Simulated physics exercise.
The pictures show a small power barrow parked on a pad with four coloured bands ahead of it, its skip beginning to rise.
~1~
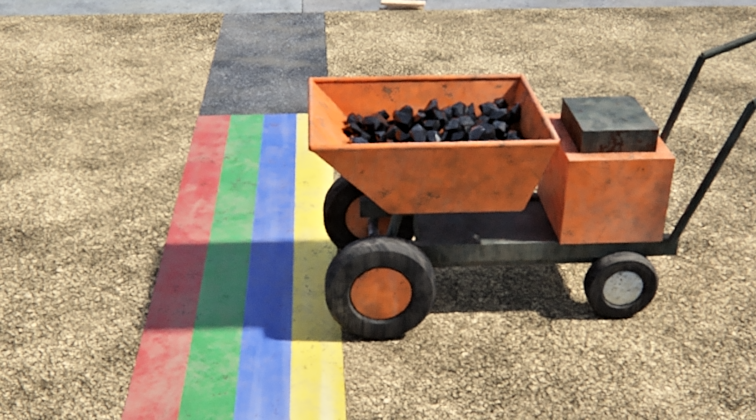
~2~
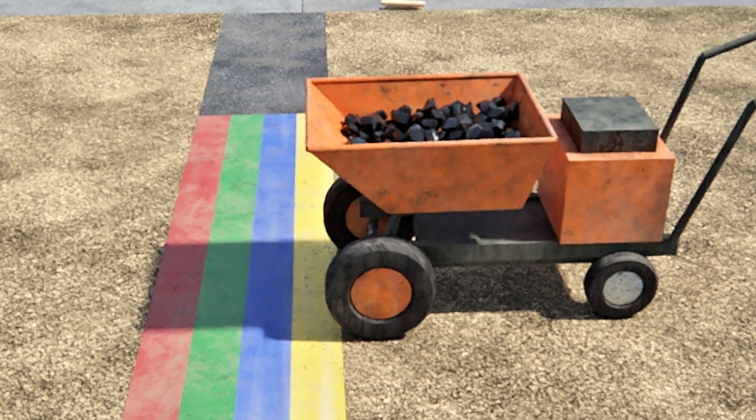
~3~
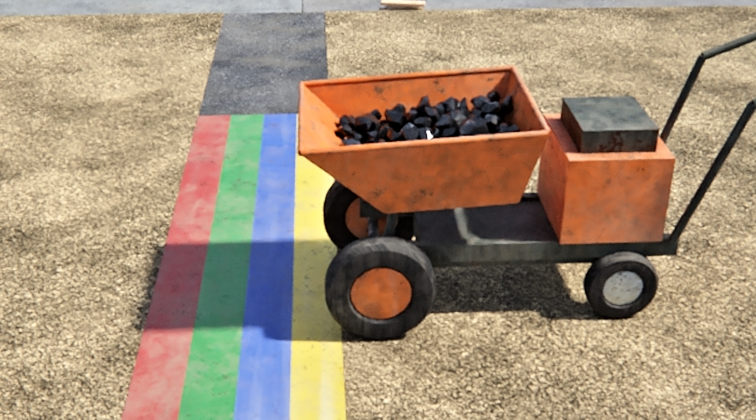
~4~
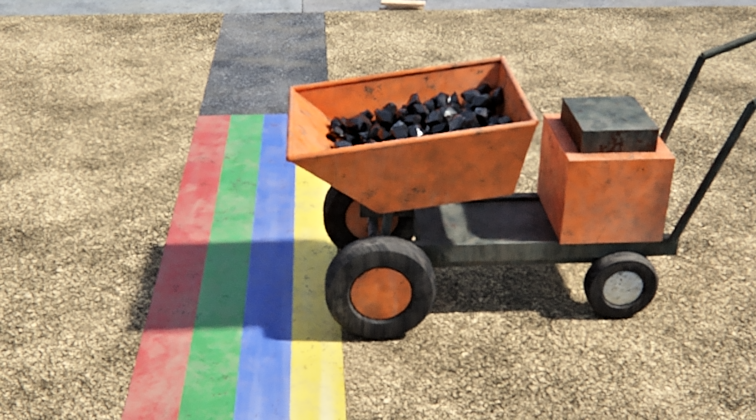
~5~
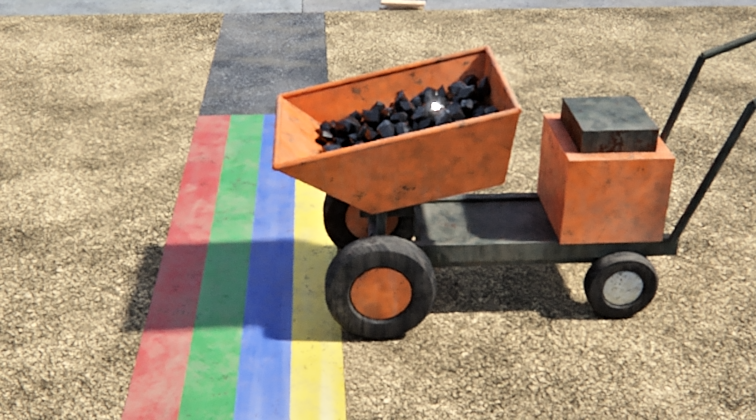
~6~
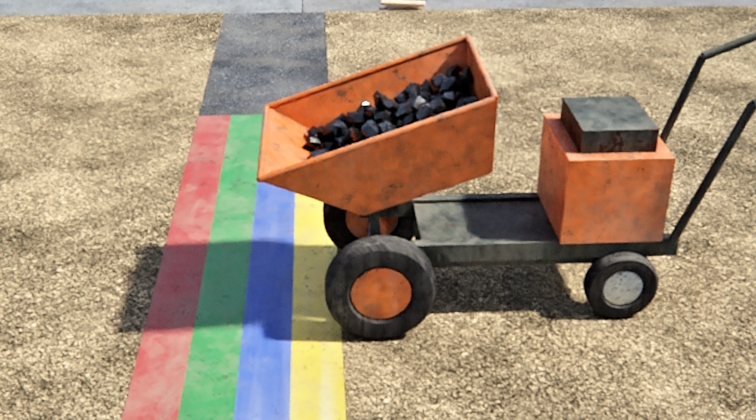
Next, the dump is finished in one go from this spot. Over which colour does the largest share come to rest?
Most covered: The red band.
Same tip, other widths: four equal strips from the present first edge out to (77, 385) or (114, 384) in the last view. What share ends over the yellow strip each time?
Near 0 % and 0 %.
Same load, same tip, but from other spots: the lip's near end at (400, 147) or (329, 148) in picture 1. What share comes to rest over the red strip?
Roughly 10 per cent, and 30 per cent.
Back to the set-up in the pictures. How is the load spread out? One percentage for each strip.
Yellow strip near 0; blue strip near 0; green strip near 10; red strip near 35.
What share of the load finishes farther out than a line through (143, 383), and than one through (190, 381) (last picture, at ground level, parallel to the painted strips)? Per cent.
About 40 and 70 per cent.
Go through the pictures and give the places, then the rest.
The first frame shows lip of the skip at (311, 148), level; top of the load at (460, 140), lumps of coal; yellow strip at (317, 371); blue strip at (265, 373); green strip at (212, 374); red strip at (159, 376).
The second frame shows lip of the skip at (309, 150), level; top of the load at (458, 138).
The third frame shows lip of the skip at (301, 153), tipped barely; top of the load at (452, 135).
The fourth frame shows lip of the skip at (289, 159), tipped a little; top of the load at (467, 124).
The fifth frame shows lip of the skip at (275, 168), tipped a little; top of the load at (452, 118).
The sixth frame shows lip of the skip at (260, 179), tipped clearly; top of the load at (449, 100); yellow strip at (317, 371); blue strip at (265, 373); green strip at (212, 374); red strip at (159, 376).
Soon after the last picture, skip tipped steeply; all in the skip.
A little later, skip tipped right over; most in the skip; a stray few over the green strip; about a quarter over the red strip; a stray few falling; a stray few off the paint.
Later still, skip tipped right over; about a quarter in the skip; a small part over the green strip; about a third over the red strip; about a third off the paint.
At rest, skip tipped right over; about a quarter in the skip; none over the yellow strip; none over the blue strip; a small part over the green strip; about a third over the red strip; about a third off the paint.
